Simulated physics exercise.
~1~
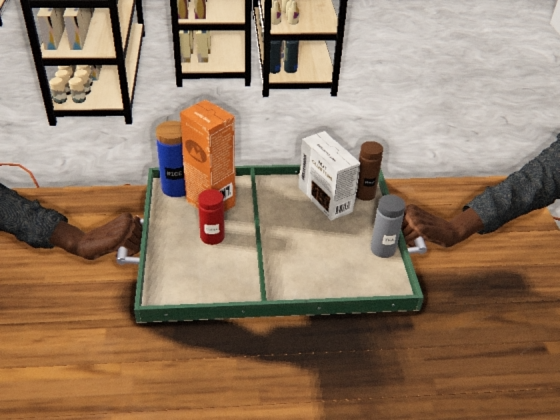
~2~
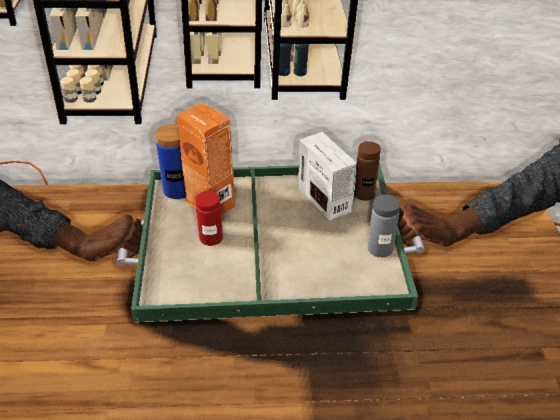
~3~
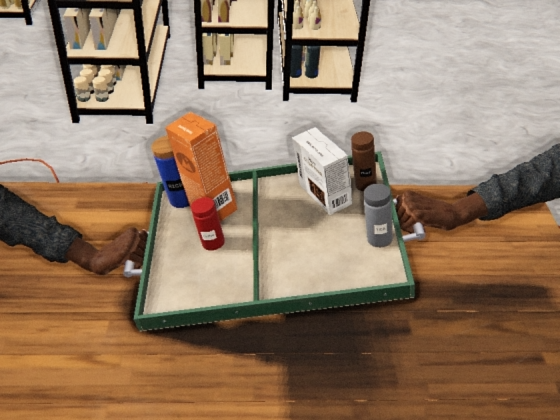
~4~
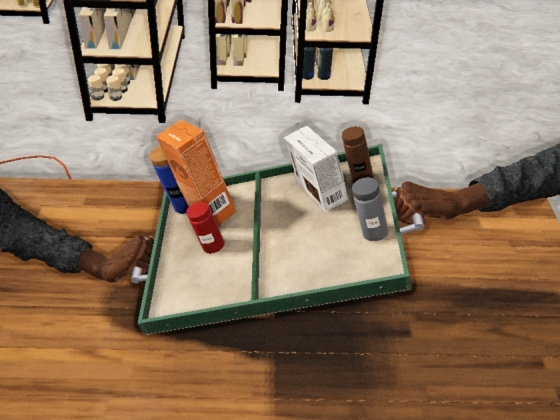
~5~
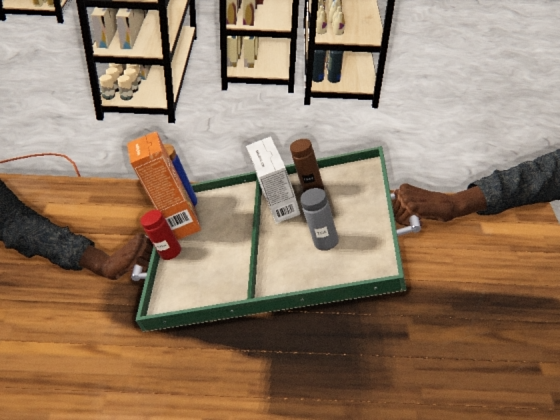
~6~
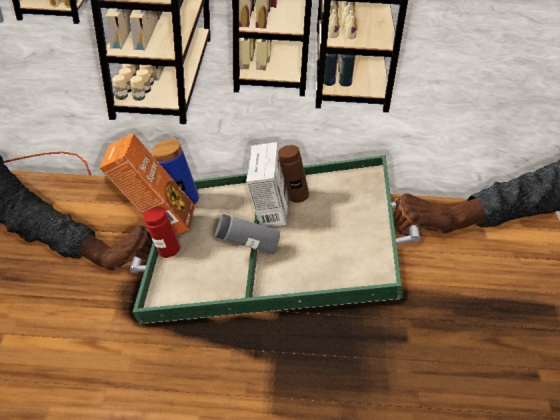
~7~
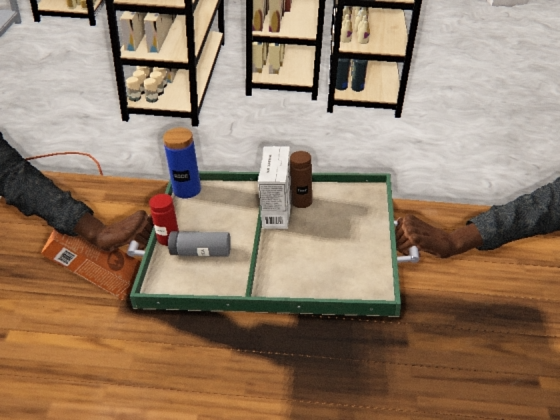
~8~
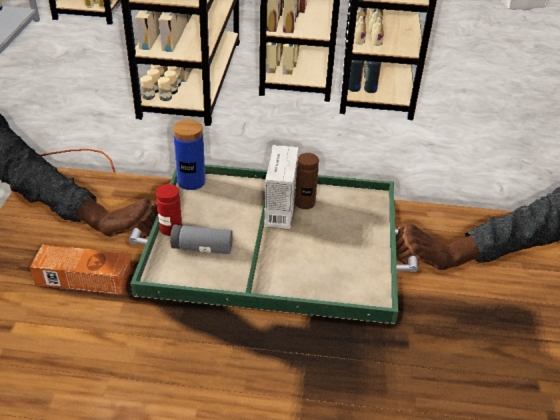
On a wooden table, hands tilt a tray left, toppling a grey shaker and spilling an orange carton.
